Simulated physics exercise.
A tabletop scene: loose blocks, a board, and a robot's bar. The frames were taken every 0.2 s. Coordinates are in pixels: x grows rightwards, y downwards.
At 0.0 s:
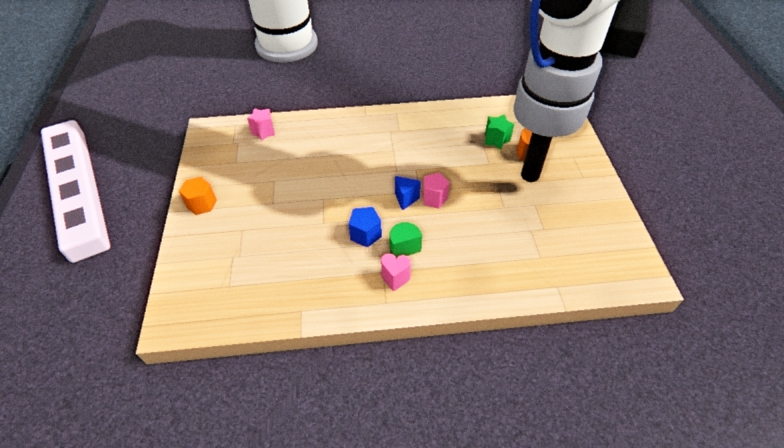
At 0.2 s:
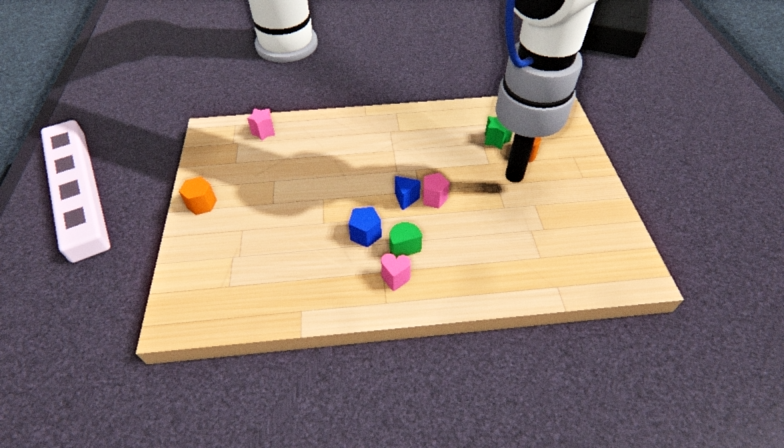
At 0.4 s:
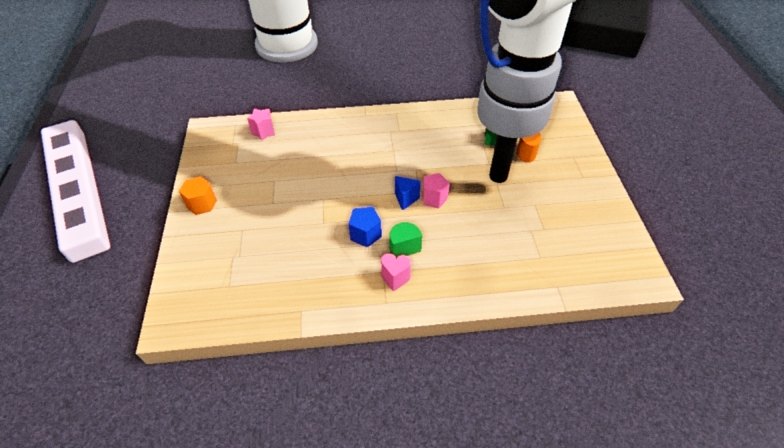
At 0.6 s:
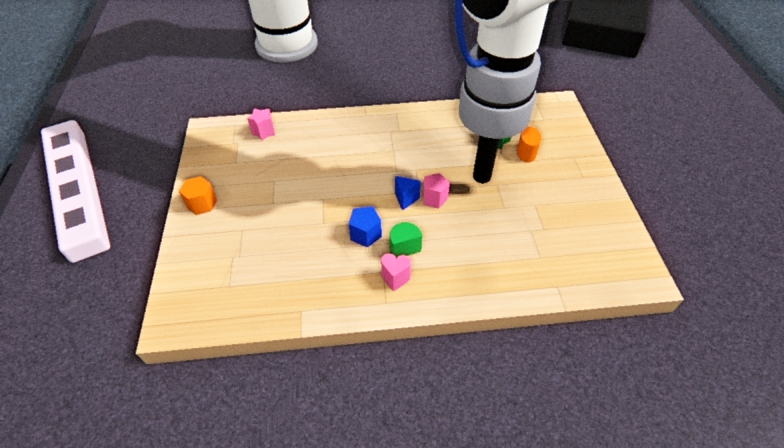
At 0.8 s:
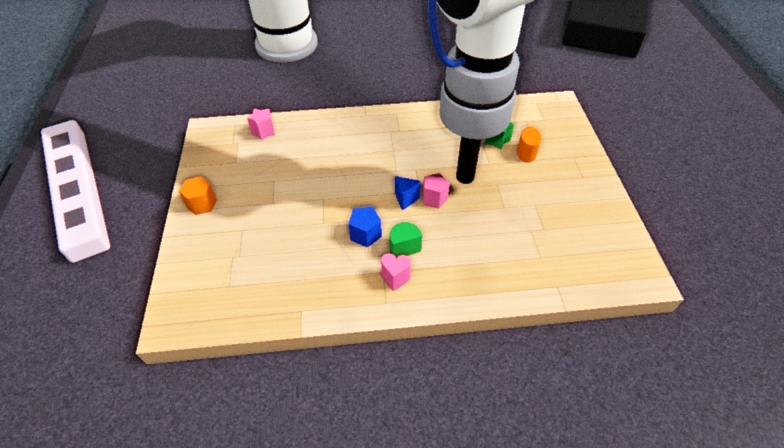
A robot arm with a black bar reaches down over a pale wooden board on a dark tabletop, seen from above at an angle. A blue triangle and pink pentagon sit near the middle, with blue, green and pink blocks below, orange ones left and right, a pink star upper left and a green one upper right. The bar slides steadily left while the blocks and camera stay still.
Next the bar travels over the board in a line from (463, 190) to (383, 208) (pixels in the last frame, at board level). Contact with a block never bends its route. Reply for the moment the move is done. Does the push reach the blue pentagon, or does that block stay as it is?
At the end of the path, it will still be in place.
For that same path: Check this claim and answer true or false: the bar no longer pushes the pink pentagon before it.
False - the claim does not hold.
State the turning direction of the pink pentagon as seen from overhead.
Short answer: Clockwise.
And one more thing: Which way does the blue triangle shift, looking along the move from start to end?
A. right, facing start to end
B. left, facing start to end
The answer is A.
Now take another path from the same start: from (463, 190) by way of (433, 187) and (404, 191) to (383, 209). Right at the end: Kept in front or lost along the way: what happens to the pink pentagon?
I think the bar loses the pink pentagon somewhere along the way.
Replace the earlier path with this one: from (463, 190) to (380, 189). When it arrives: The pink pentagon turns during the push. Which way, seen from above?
The pink pentagon rotates counterclockwise.
What follows on the original path. One third of the way, bar at (438, 185); blue triangle at (396, 184), turned 15° anticlockwise; pink pentagon at (420, 186), turned 10° clockwise.
Two thirds of the way, bar at (411, 191); blue triangle at (373, 185), turned 25° anticlockwise; pink pentagon at (391, 192), turned 20° clockwise.
At the end, bar at (383, 197); blue pentagon in place; blue triangle at (347, 185); pink pentagon at (362, 197), turned 25° clockwise.
